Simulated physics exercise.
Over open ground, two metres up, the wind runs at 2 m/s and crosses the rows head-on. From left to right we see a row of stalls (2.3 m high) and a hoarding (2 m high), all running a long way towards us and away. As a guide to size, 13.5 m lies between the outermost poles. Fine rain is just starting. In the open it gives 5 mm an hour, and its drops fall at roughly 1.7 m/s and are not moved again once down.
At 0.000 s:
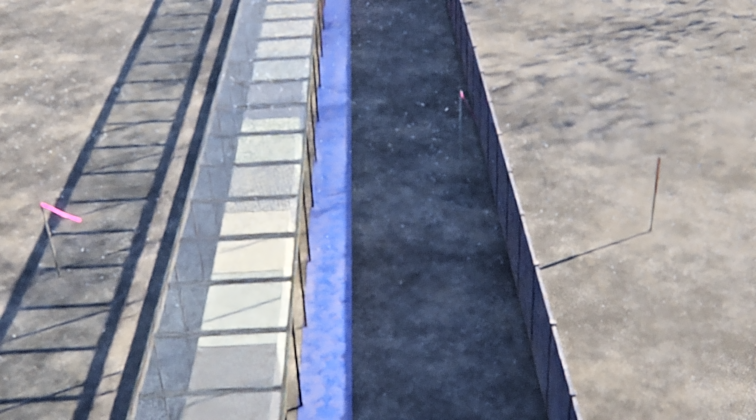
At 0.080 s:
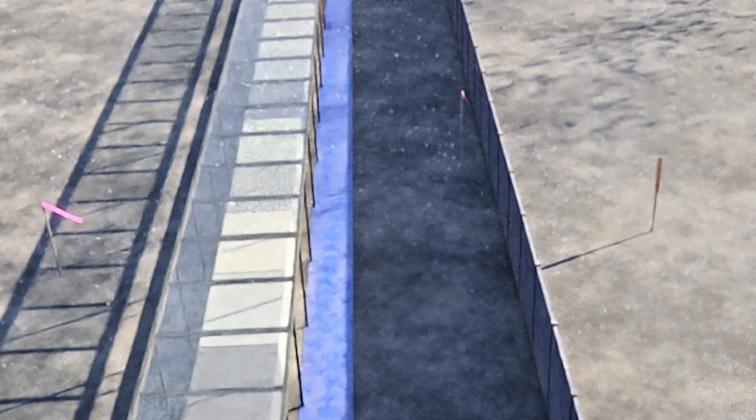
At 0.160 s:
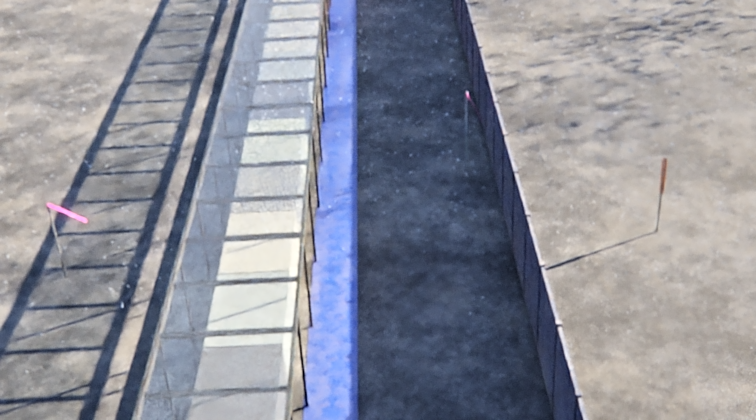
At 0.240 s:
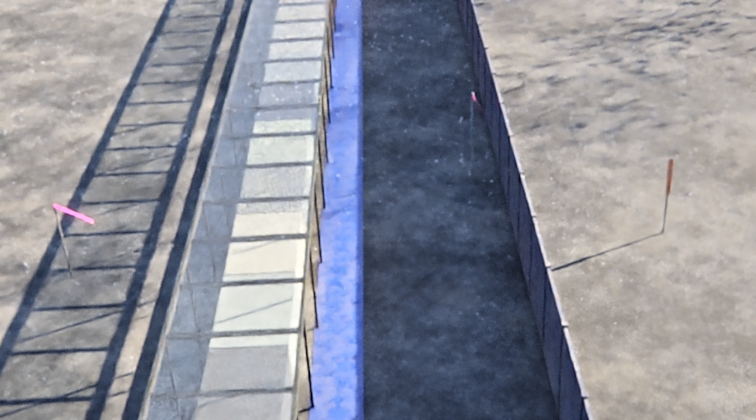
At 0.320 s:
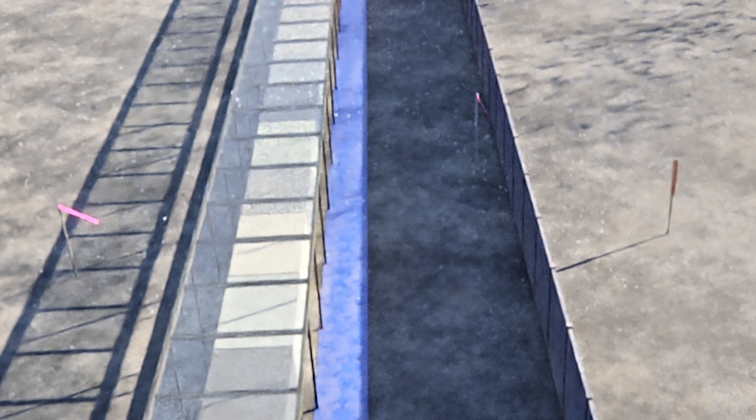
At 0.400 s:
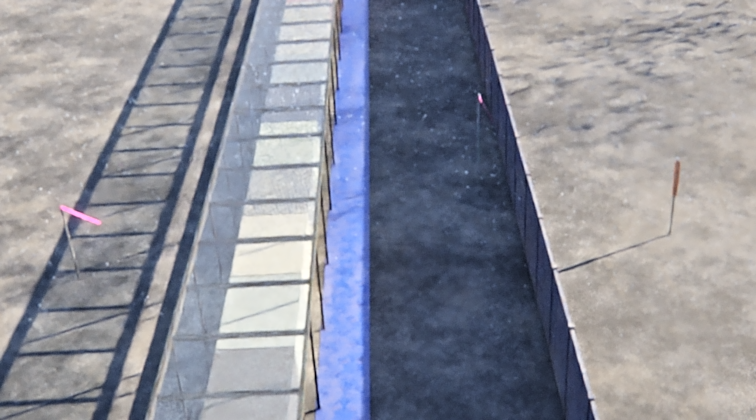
A long row of stalls and a dark hoarding running across open ground, shifting slightly rightward in view as thin stakes stand.
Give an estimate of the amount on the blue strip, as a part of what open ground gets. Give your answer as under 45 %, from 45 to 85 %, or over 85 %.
My answer: Not even 45 %.
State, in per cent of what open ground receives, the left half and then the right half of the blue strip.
Left about 0 %, right about 0 %.
In 10 minutes the blue strip collects 0.0 mm against 0.8 mm in the open.
In 30 minutes the blue strip collects 0.0 mm against 2.5 mm in the open.
In 60 minutes the blue strip collects 0.0 mm against 5.0 mm in the open, so the blue strip has 0 % of the open amount; the left half of it has 0 %, the right half 0 %.
